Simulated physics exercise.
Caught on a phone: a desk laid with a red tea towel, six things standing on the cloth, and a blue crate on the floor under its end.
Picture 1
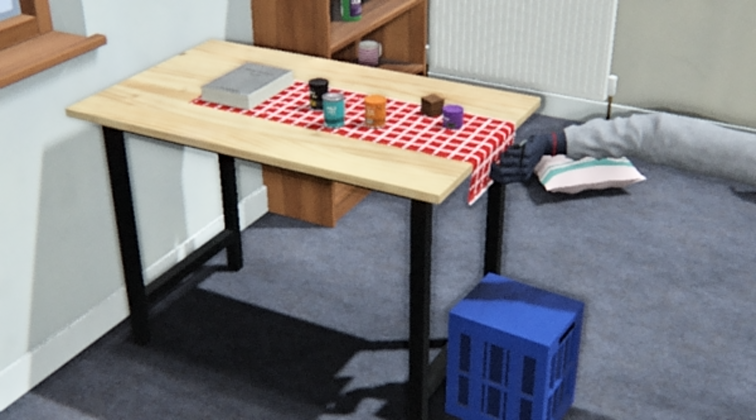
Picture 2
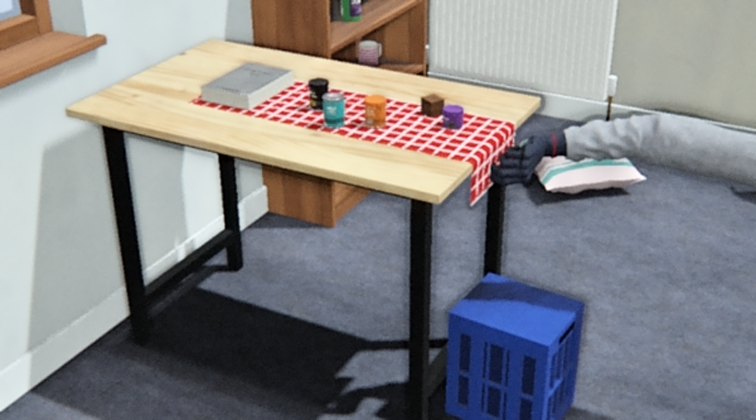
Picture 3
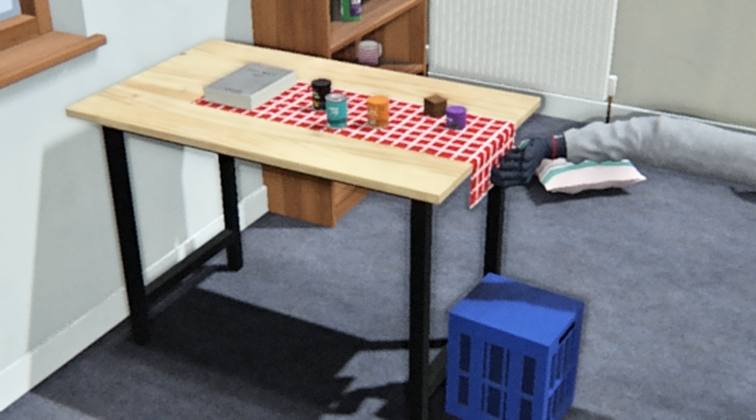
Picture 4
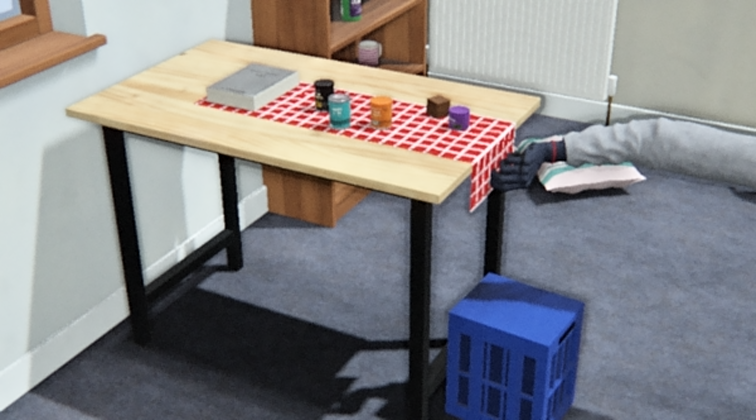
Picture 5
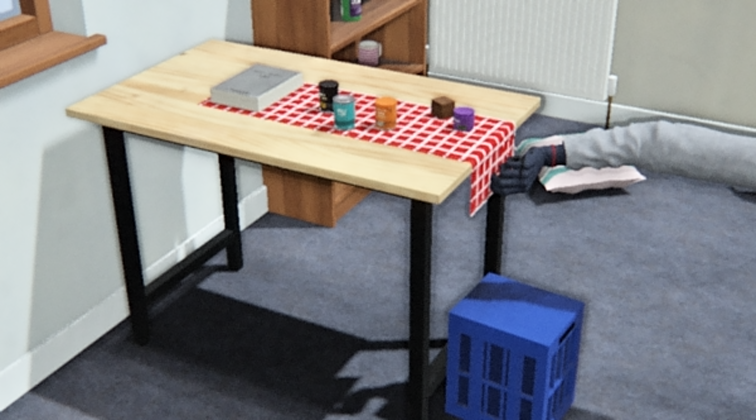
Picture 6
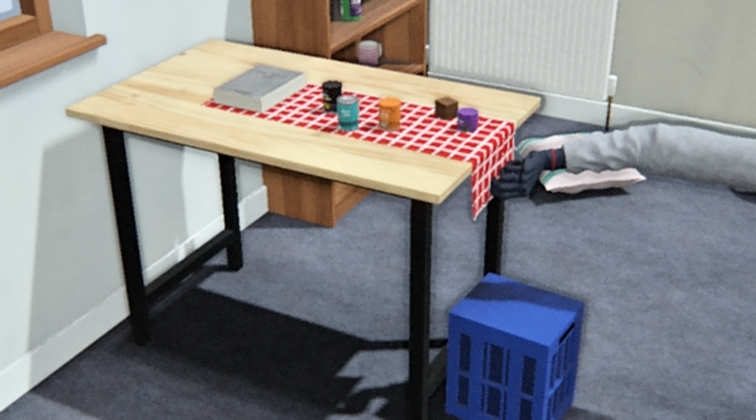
Red checked cloth sliding slowly right across a wooden table, gloved hand pulling its hanging end, carrying small pots and a book.
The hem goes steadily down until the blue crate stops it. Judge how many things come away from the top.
Tally: Three.
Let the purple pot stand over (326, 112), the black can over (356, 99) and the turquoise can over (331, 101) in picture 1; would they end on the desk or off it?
As for the purple pot, it holds its spot; the black can, it holds its spot; the turquoise can, it holds its spot.
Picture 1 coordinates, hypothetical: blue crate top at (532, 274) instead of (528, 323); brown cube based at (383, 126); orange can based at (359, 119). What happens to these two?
As for the brown cube, it stays in place; as for the orange can, it stays in place.
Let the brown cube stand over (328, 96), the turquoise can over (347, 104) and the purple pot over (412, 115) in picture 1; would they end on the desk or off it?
The brown cube ends up still aboard; the turquoise can ends up still aboard; the purple pot ends up knocked off.
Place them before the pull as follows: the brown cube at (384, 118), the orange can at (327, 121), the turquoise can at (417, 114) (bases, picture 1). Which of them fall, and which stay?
In the end the brown cube is no longer up there, the orange can is still up there and the turquoise can is no longer up there.
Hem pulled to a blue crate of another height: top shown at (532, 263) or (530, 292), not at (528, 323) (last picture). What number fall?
1 and 2.
Early on, hem near (491, 237); purple pot gone.
Midway, hem on the crate; purple pot, brown cube and orange can gone.
Finally, hem on the crate; purple pot, brown cube and orange can gone. The count of fallen things is three.
